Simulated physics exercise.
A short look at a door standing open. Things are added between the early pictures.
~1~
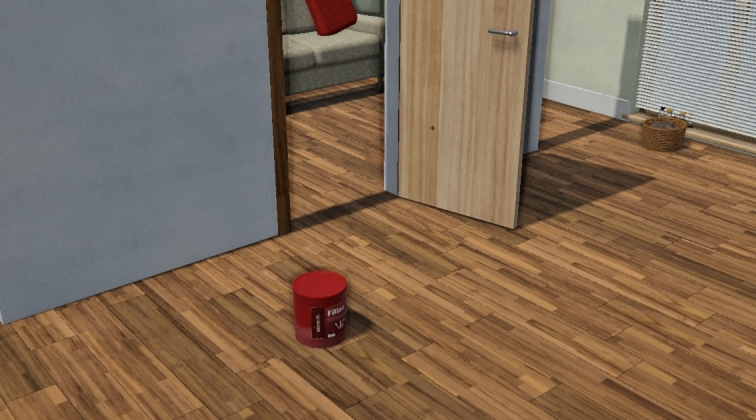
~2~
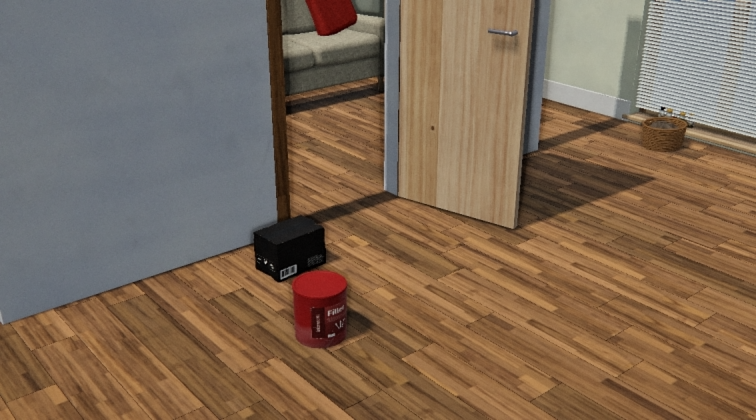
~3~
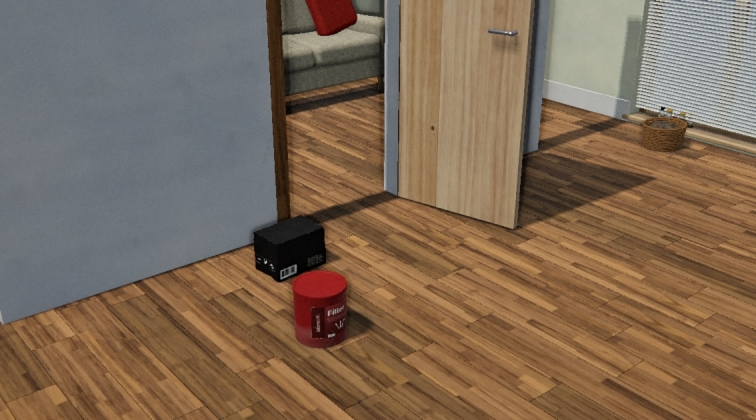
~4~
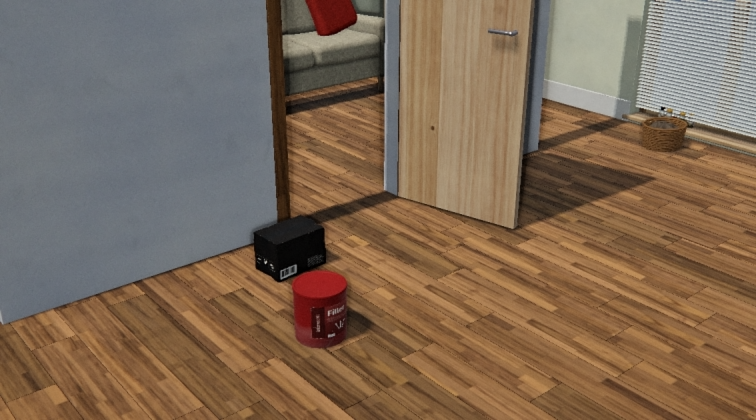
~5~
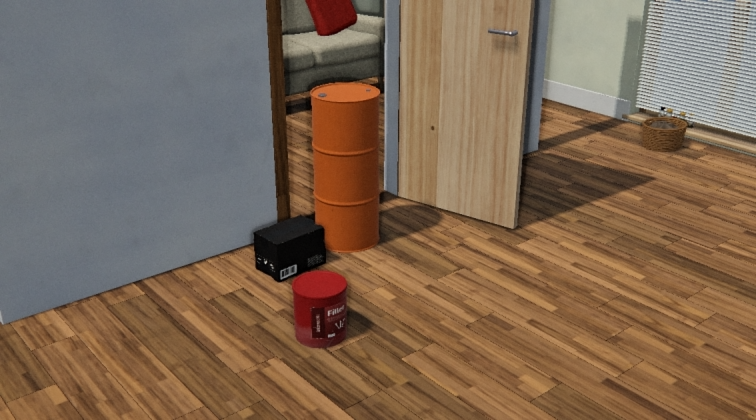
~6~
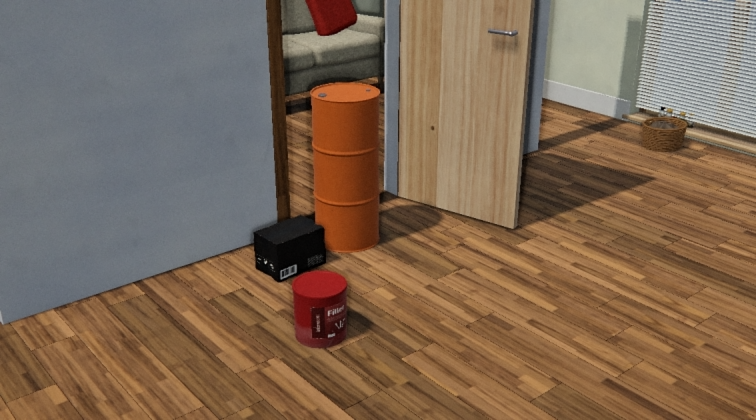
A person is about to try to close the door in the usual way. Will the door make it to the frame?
It is blocked.
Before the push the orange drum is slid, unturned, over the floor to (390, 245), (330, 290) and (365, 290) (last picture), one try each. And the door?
First try: It jams; second try: It closes; third try: It reaches the frame.
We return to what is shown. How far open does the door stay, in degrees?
Some 40° open.
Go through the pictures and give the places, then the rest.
Door wide open and still; red pail (320, 309), in the first picture.
Door wide open and still; red pail (320, 309); black box (290, 248), in the second picture.
Door wide open and still; red pail (320, 309); black box (290, 248), in the third picture.
Door wide open and still; red pail (320, 309); black box (290, 248), in the fourth picture.
Door wide open and still; red pail (320, 309); black box (290, 248), in the fifth picture.
Door wide open and still; orange drum (346, 168); red pail (320, 309), in the sixth picture.
Then, 0.40 s later than the last frame, open by 94°.
Then, 0.70 s later than the last frame, open by 78°.
Then, 1.00 s later than the last frame, open by 60°.
Then, 1.20 s later than the last frame, open by 47°.
When it is over, open by 40°; all 3 as before. End places, in pixels of the last picture, orange drum near (346, 168).
